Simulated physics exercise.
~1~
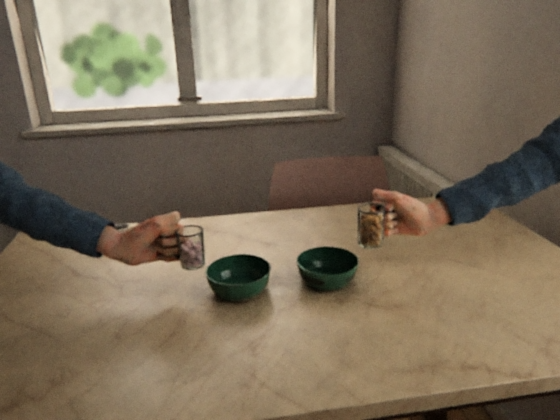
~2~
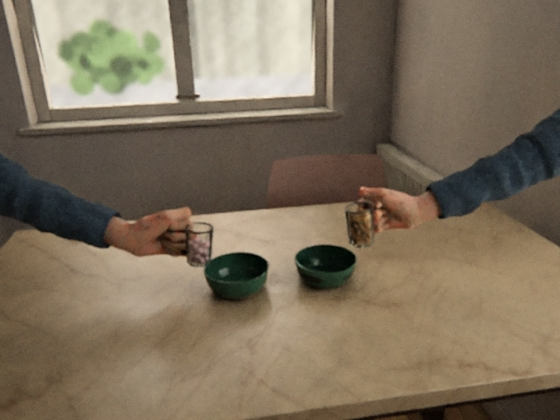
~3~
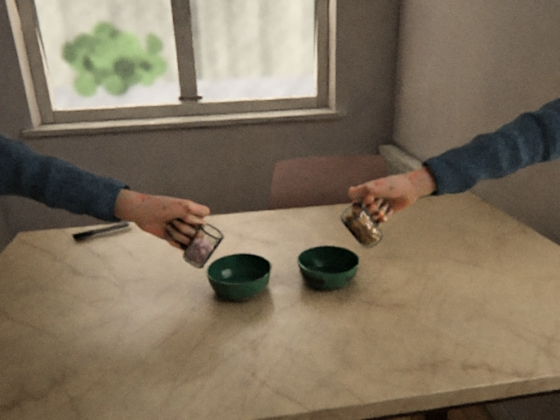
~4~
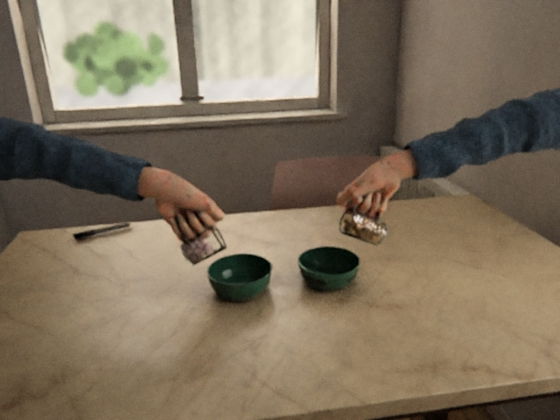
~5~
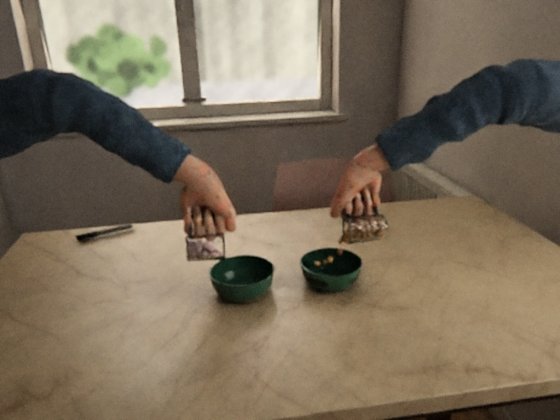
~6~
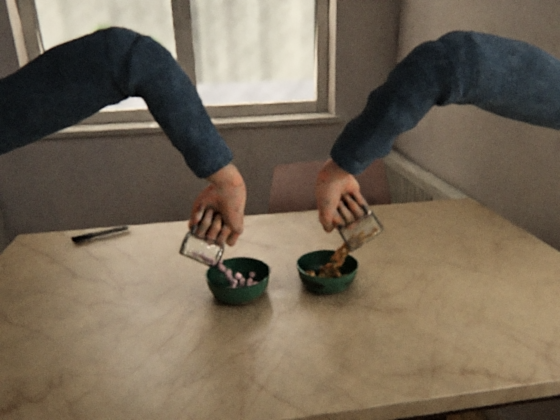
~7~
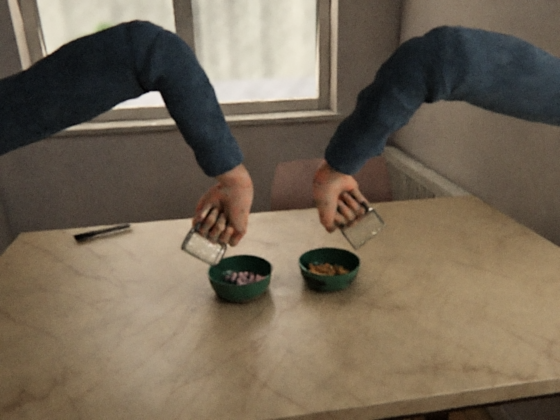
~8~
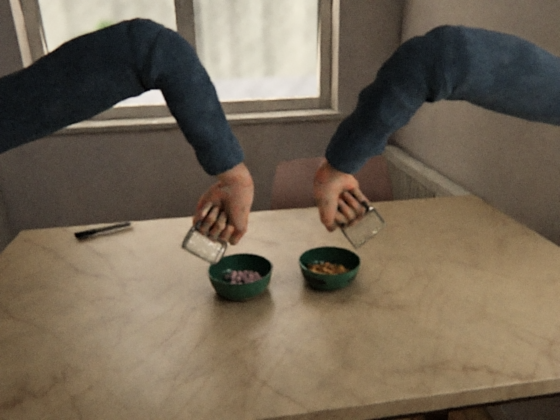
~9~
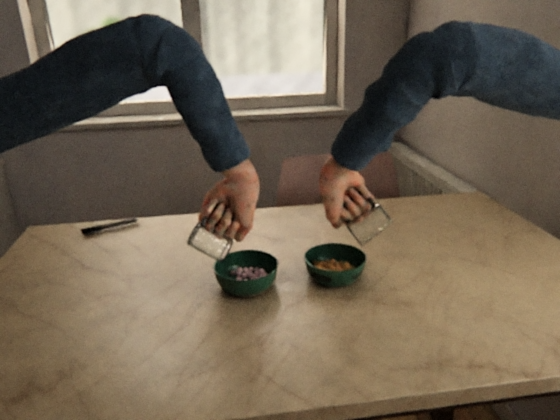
In the video, two hands in blue sleeves hold clear cups of small pieces above two green bowls on a marbled table, move inward and tip them, the right cup starting to empty slightly sooner, until all the pinkish and orange-brown pieces rest inside the bowls.
